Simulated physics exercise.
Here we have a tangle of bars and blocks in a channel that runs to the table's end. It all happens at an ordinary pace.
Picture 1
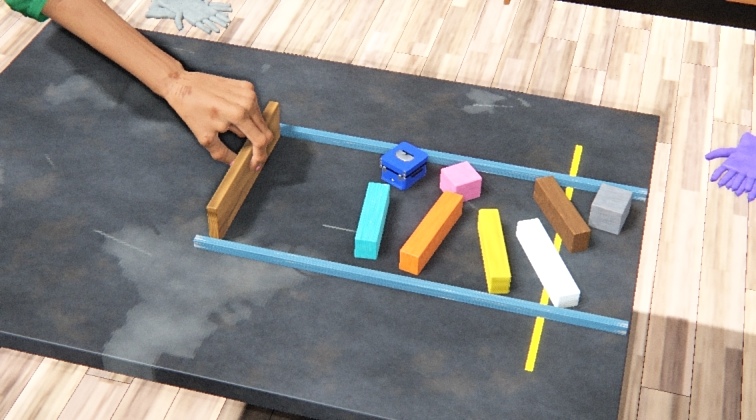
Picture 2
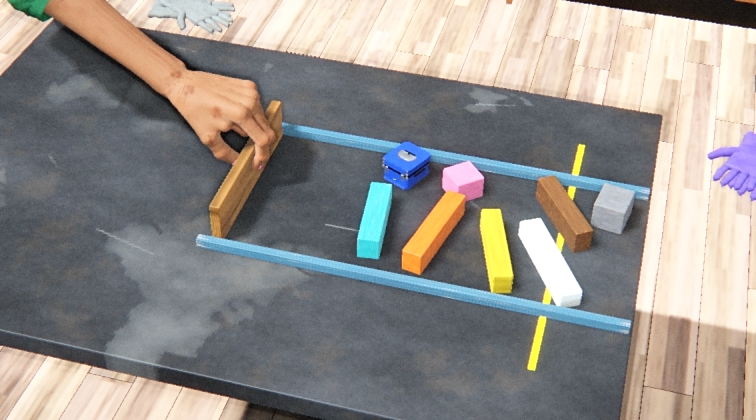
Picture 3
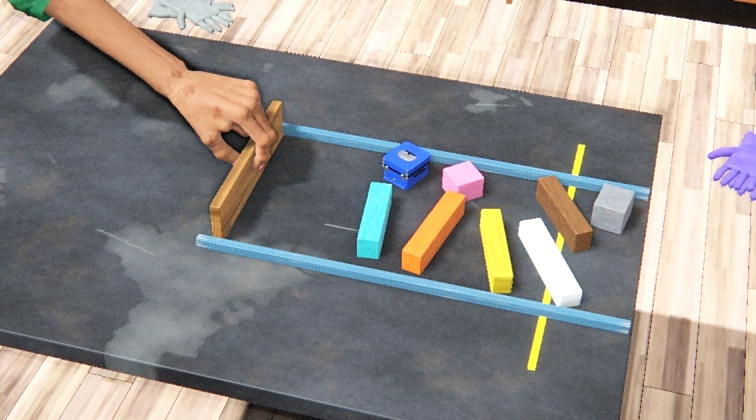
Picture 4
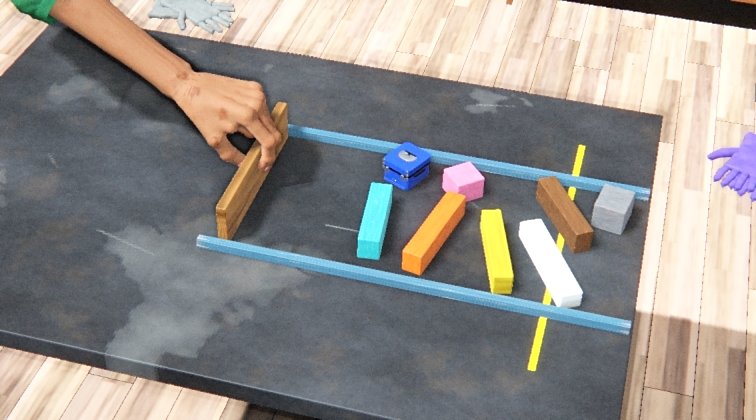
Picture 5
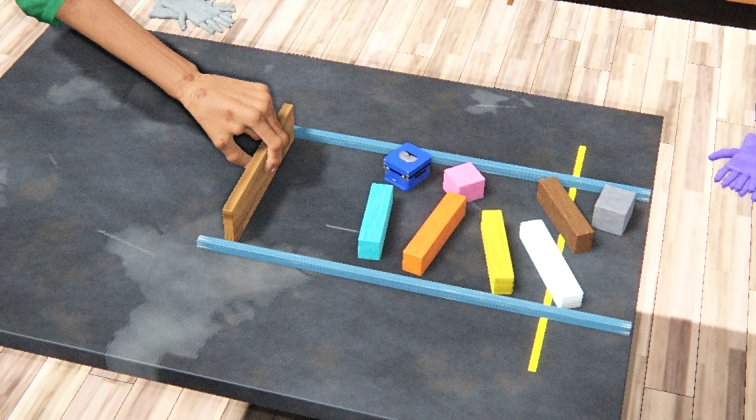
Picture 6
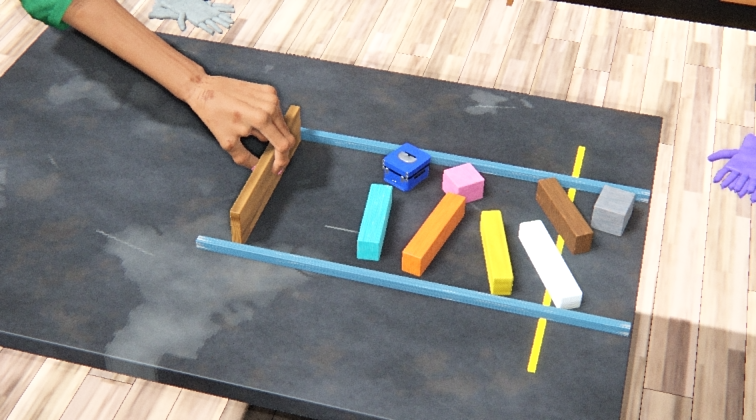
On a dark tabletop, two blue rails flank a scattered group of colourful bars and blocks, with a yellow strip crossing near the right end. A hand grips an upright wooden board at the left, holding it almost still at first, then slides it slightly rightward while the pieces stay put.
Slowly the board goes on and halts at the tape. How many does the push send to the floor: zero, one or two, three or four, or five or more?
The number that fall off is one or two.
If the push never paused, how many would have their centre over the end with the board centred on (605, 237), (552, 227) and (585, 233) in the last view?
The counts: 5, 1 and 3.
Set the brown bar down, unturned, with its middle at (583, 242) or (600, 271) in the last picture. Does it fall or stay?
In turn it tumbles off; tumbles off.
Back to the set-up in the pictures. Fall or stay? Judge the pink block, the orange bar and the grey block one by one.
The pink block remains up; the orange bar is kept; the grey block goes over.
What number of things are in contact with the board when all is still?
2 of them.
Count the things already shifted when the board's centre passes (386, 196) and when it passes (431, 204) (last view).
2 and 4.
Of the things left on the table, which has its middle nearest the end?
Foremost is the brown bar.
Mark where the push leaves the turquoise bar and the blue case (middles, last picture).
Near (567, 259) and (587, 198).
Early on, none off yet; grey block at rest near (613, 211); brown bar at rest near (564, 215); white stick at rest near (549, 264).
A while later, none off yet; grey block at rest near (613, 211); brown bar at rest near (567, 215); white stick moving near (556, 265).
Finally, the number that fall off is one or two; lost, grey block.
